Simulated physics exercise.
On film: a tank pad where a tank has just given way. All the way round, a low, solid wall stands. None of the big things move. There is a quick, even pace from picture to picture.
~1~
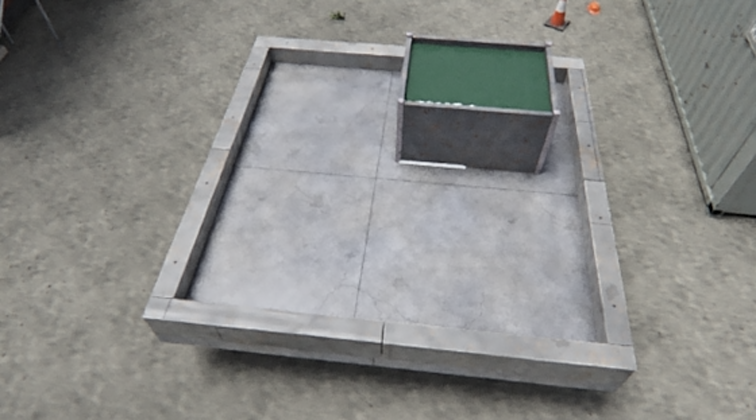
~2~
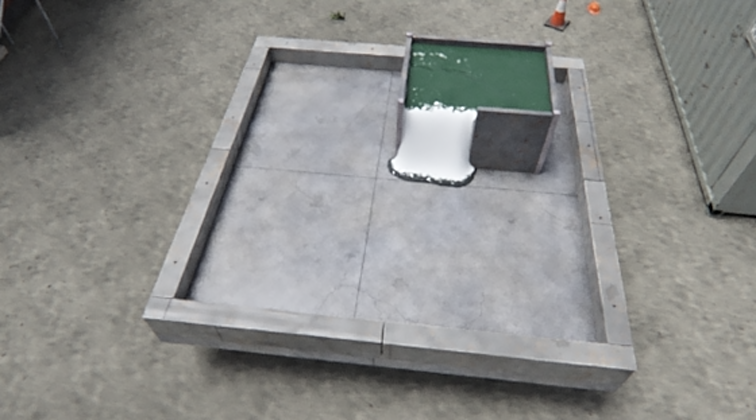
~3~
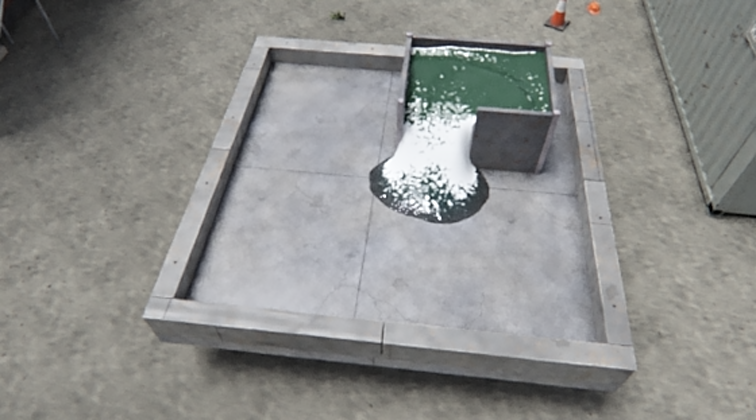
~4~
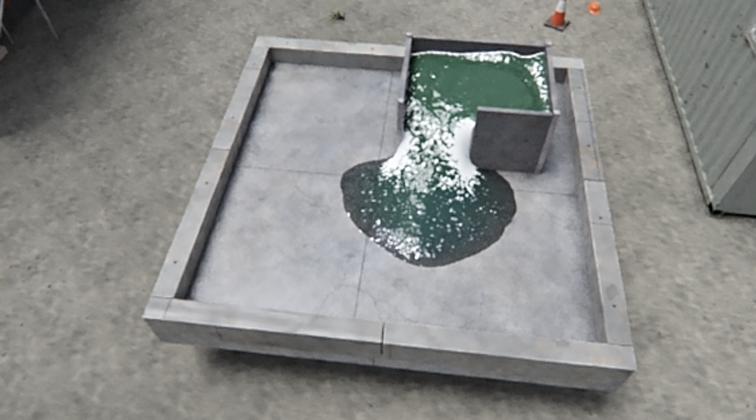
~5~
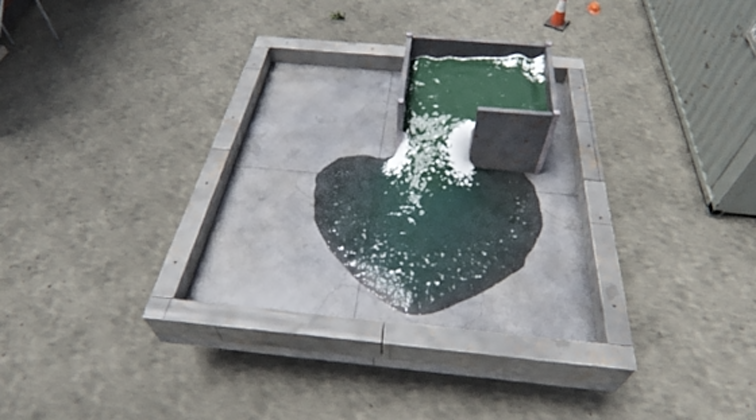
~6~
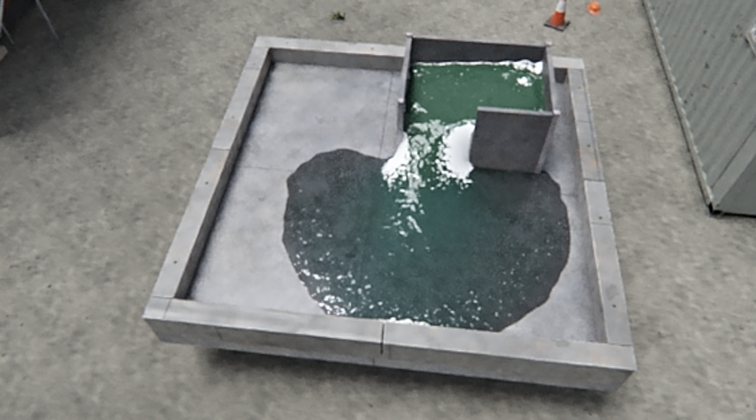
A square walled concrete pad held a tank of green water at its upper right, then water poured foaming through a gap in the tank's front and spread across the floor to the near wall.
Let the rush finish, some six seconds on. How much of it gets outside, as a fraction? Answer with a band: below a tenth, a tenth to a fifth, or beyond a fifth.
Below a tenth.
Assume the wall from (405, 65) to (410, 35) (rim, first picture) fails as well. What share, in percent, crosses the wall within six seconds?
Estimate: Some 10 in a hundred.
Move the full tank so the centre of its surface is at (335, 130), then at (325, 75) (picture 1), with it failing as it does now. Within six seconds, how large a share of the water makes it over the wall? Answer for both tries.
Log: 18 percent, 14 percent, in order.
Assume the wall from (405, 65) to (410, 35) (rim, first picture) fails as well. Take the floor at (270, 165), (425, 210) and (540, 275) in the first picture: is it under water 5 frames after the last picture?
Taking them as listed, I'd say drenched, unwetted and unwetted.
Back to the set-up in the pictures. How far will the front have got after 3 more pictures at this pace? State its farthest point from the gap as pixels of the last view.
Somewhere about (199, 311).
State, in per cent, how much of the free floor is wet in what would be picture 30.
It comes to roughly 95 in a hundred.
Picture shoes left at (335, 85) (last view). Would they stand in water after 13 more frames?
Following the spread, that spot ends up unflooded.
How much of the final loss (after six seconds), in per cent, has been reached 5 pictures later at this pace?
Near 20 %.
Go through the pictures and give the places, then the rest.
Still water in the tank at (477, 78), in the first frame.
Water pours out at (436, 145) and has run to (392, 162), in the second frame.
Water pours out at (436, 146) and has run to (451, 216), in the third frame.
The front is at (422, 260), out from the gap at (435, 147), in the fourth frame.
Water pours out at (435, 147) and has run to (413, 308), in the fifth frame.
The front is at a hidden place, out from the gap at (435, 147), in the sixth frame.
A moment on, water covers 45 % of the floor; the low wall has let 0 % over.
Next, water covers 50 % of the floor; the low wall has let 1 % over.
Then, water covers 50 % of the floor; the low wall has let 6 % over.
Later, water covers 75 % of the floor; the low wall has let 6 % over.
In the end, water covers 80 % of the floor; the low wall has let 6 % over.
